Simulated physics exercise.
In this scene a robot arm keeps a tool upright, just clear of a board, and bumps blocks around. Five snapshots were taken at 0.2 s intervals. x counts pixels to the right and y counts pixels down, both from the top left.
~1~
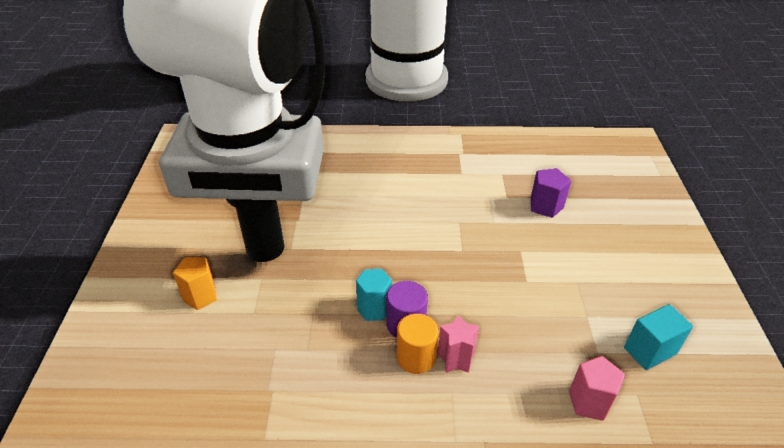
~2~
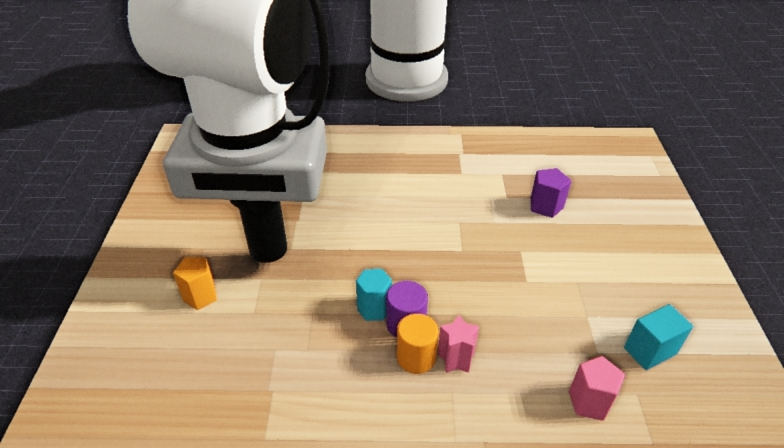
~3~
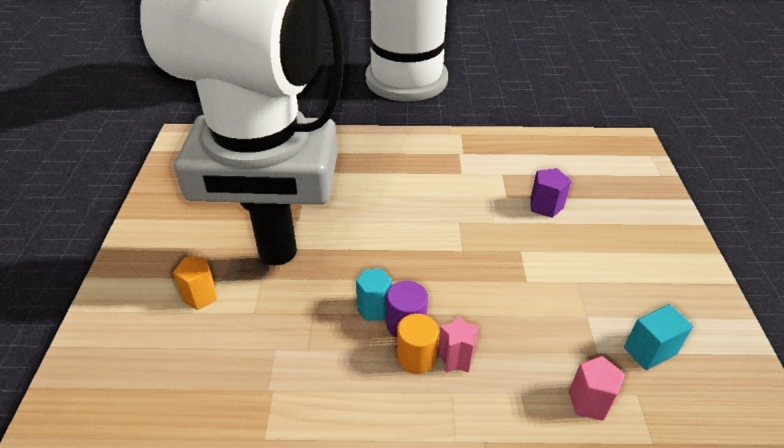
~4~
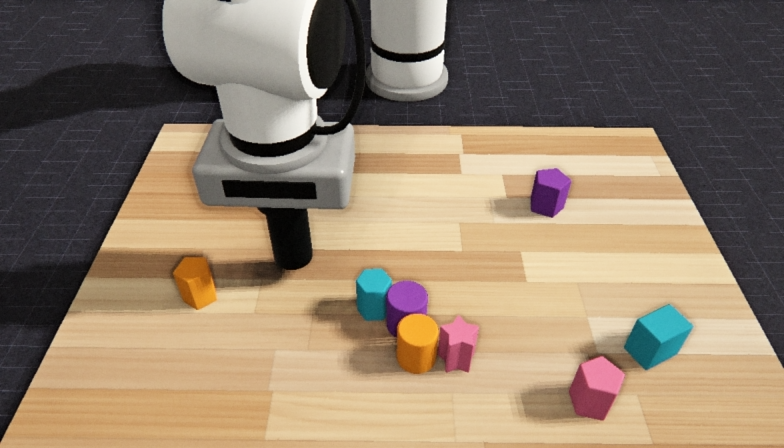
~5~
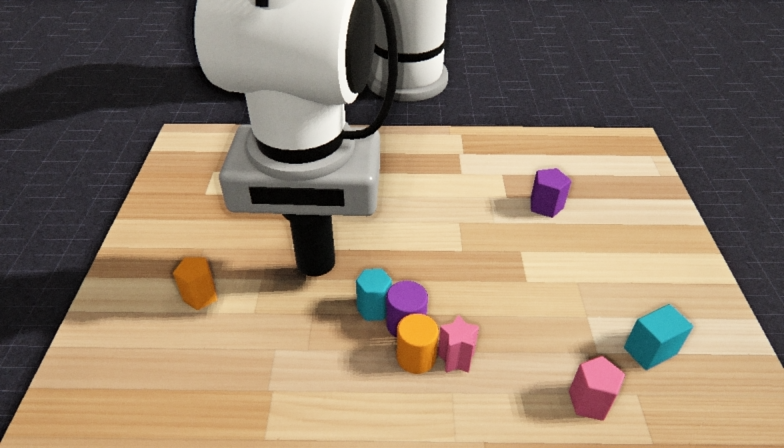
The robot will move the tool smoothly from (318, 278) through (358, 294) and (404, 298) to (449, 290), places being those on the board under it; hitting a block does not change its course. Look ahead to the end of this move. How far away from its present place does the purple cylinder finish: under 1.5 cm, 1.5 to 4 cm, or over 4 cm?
Displacement: Past 4 cm.
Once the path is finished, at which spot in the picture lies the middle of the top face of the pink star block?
The middle of its upper face will lie at (478, 350).
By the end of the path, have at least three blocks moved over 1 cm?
Going by the path, yes.
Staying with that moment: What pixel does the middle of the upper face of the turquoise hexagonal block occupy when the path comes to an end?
Roughly at (446, 292).
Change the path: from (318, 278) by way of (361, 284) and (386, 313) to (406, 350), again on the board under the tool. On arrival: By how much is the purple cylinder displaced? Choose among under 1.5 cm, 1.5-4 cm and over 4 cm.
Long: Over 4 cm.
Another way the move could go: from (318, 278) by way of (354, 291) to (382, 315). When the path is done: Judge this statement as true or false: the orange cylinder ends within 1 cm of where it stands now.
False
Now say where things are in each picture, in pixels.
In the first picture, tool's lower end (265, 249); turquoise hexagonal block (374, 280); purple cylinder (407, 295); orange cylinder (418, 329); pink star block (460, 331).
In the second picture, tool (269, 250); blocks still.
In the third picture, tool (278, 252); blocks still.
In the fourth picture, tool (294, 256); blocks still.
In the fifth picture, tool (316, 263); turquoise hexagonal block (374, 280); purple cylinder (407, 295); orange cylinder (418, 329); pink star block (460, 331).
The first path, step by step. One third of the way, tool (358, 279); turquoise hexagonal block (384, 284); purple cylinder (417, 300); orange cylinder (422, 333).
Two thirds of the way, tool (405, 283); turquoise hexagonal block (430, 292), turned 30° clockwise; purple cylinder (455, 315); orange cylinder (428, 342); pink star block (473, 342).
At the end, tool (450, 275); turquoise hexagonal block (446, 292), turned 50° clockwise; purple cylinder (464, 321); orange cylinder (428, 342); pink star block (478, 350), turned 20° clockwise.
